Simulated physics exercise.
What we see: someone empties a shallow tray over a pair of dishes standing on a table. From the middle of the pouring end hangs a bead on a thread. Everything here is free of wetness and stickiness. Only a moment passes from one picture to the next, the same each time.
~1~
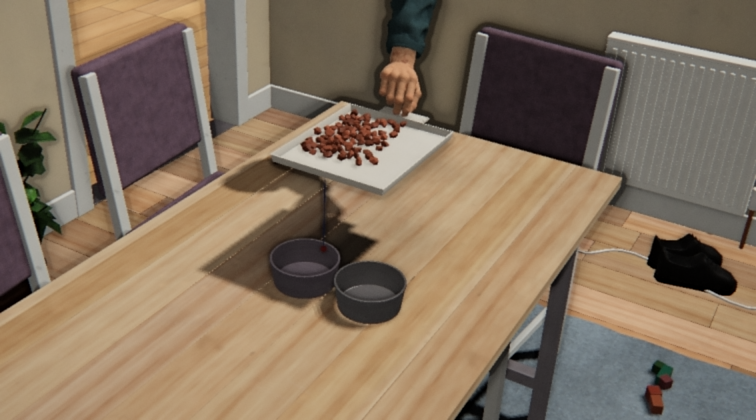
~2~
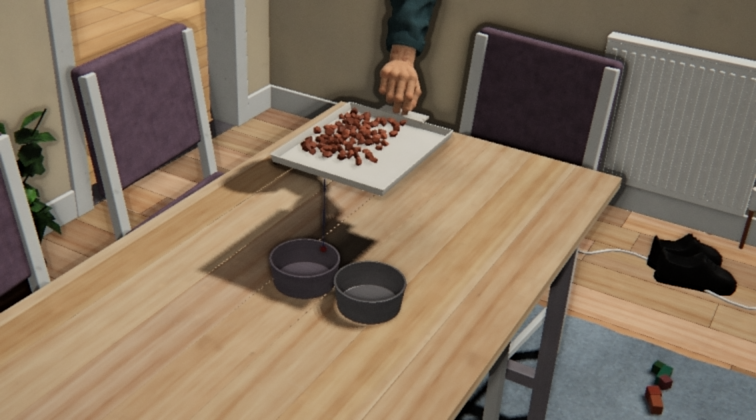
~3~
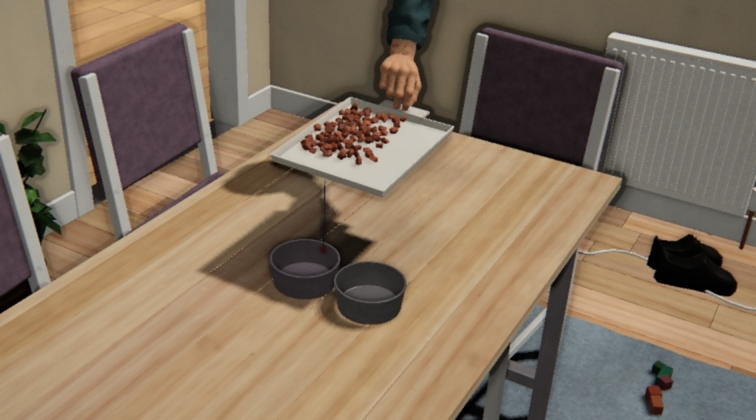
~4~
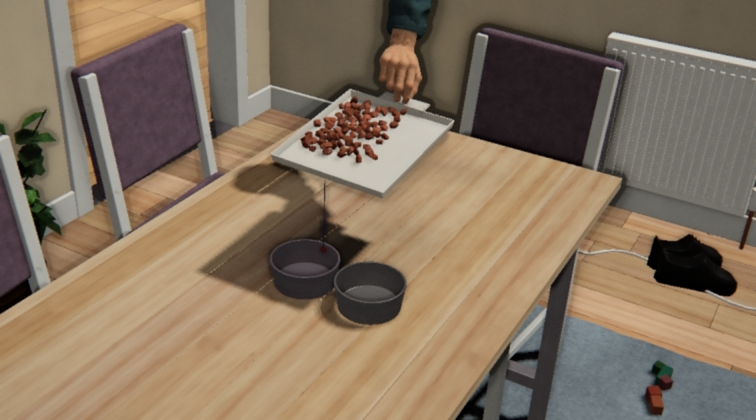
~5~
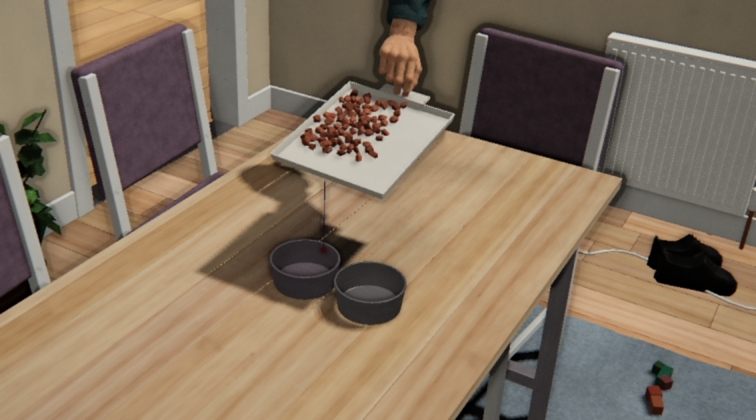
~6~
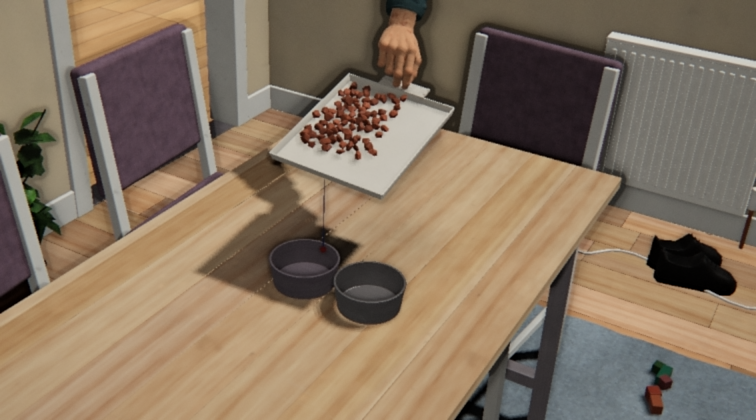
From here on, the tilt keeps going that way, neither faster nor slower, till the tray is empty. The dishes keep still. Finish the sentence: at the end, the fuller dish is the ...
At the end, the fuller dish is the right-hand one.
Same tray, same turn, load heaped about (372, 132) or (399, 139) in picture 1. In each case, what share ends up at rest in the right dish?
About 60 %, then about 70 %.
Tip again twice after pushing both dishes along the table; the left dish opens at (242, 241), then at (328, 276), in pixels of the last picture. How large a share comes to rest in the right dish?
Roughly 30% the first time and 10% the second time.
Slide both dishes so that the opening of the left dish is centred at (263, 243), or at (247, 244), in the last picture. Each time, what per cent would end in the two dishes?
You'd see around 40 per cent and then around 40 per cent.
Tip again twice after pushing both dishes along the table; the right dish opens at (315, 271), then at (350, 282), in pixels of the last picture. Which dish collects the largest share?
At the first spot the right-side one comes out ahead, at the second spot the right-side one.
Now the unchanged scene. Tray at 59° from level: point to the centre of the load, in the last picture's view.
Close to (344, 178).
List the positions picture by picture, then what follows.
Corners of the pouring end at (273, 154) and (383, 188), level; middle of the load at (346, 135), bits of crushed brick; left dish at (286, 283); right dish at (352, 308); bead on its thread at (324, 249), in the first picture.
Corners of the pouring end at (273, 154) and (382, 188), level; middle of the load at (346, 135), in the second picture.
Corners of the pouring end at (273, 154) and (382, 190), tipped barely, lowest at the right corner; middle of the load at (346, 132), in the third picture.
Corners of the pouring end at (273, 153) and (382, 191), tipped a little, lowest at the right corner; middle of the load at (346, 128), in the fourth picture.
Corners of the pouring end at (273, 153) and (382, 192), tipped a little, lowest at the right corner; middle of the load at (346, 123), in the fifth picture.
Corners of the pouring end at (272, 152) and (381, 193), tipped a little, lowest at the right corner; middle of the load at (345, 119); left dish at (286, 283); right dish at (352, 309), in the sixth picture.
Soon after the last picture, tray tipped steeply; most on the tray; a stray few in the right dish; a stray few outside both; about a quarter in the air.
A little later, tray tipped right over; about half on the tray; about a quarter in the right dish; a small part in the left dish; about a quarter outside both; a small part in the air.
Later still, tray tipped past a quarter turn; about half in the right dish; about a quarter in the left dish; about a third outside both.
At rest, tray tipped past a quarter turn; about half in the right dish; about a quarter in the left dish; about a third outside both.
